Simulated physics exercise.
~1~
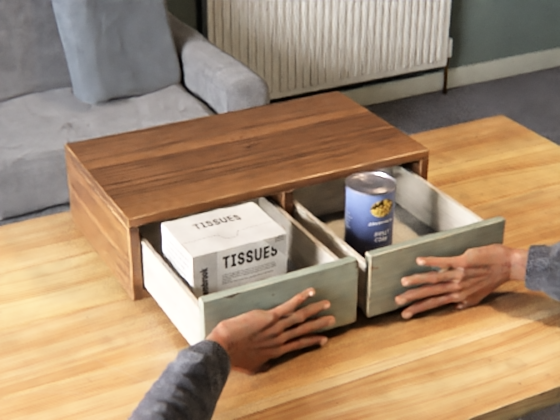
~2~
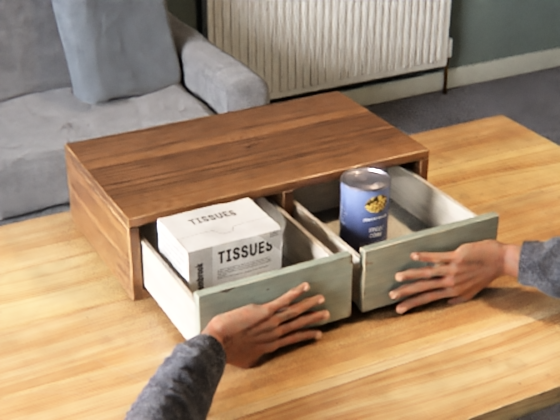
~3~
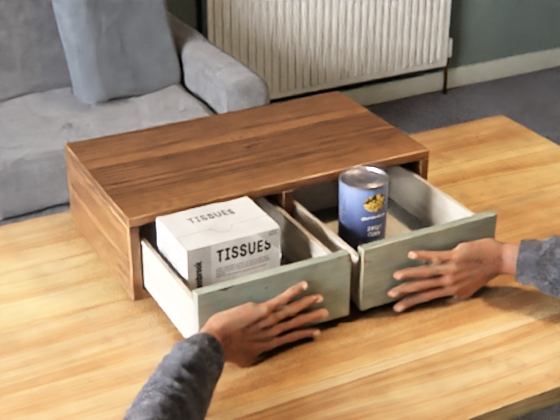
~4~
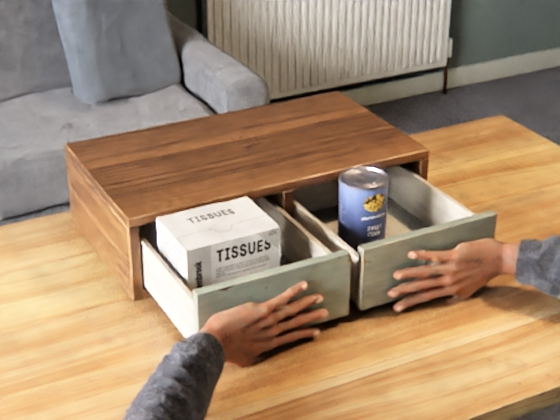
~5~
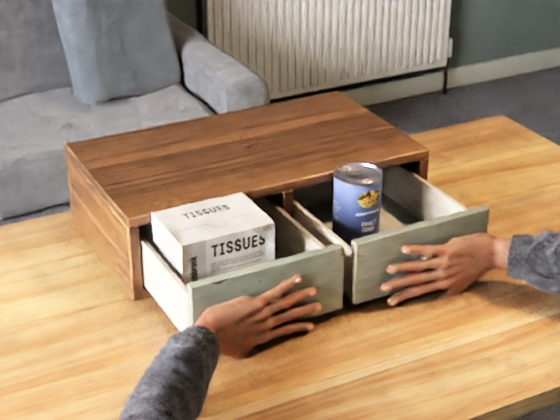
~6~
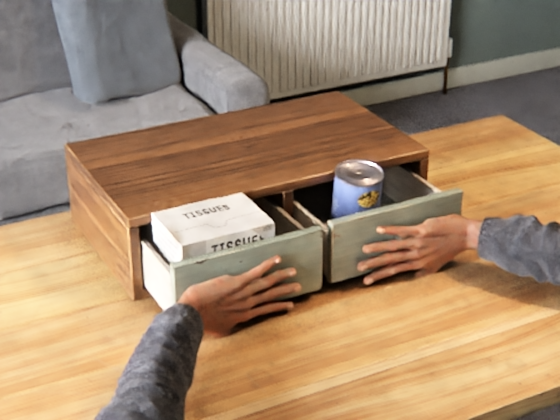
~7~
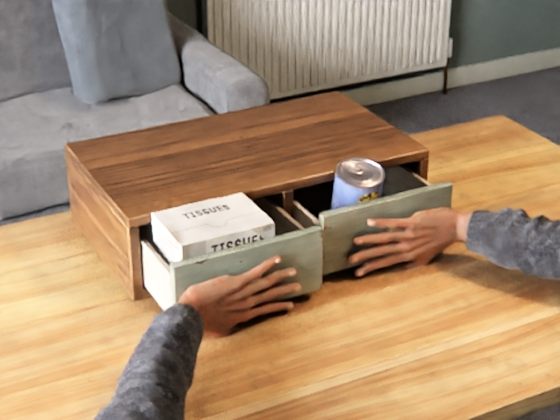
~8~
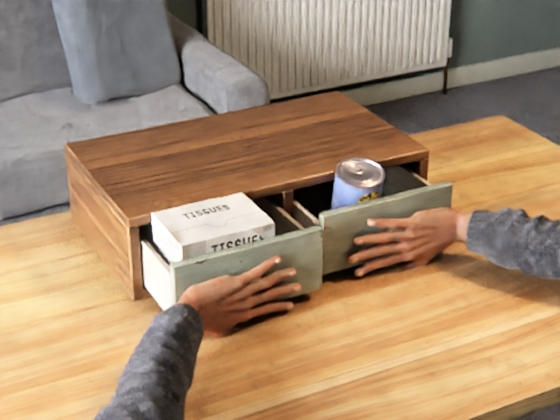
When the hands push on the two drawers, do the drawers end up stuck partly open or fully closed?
Both the left and right drawers end up stuck partly open, with the hands still resting on their fronts.
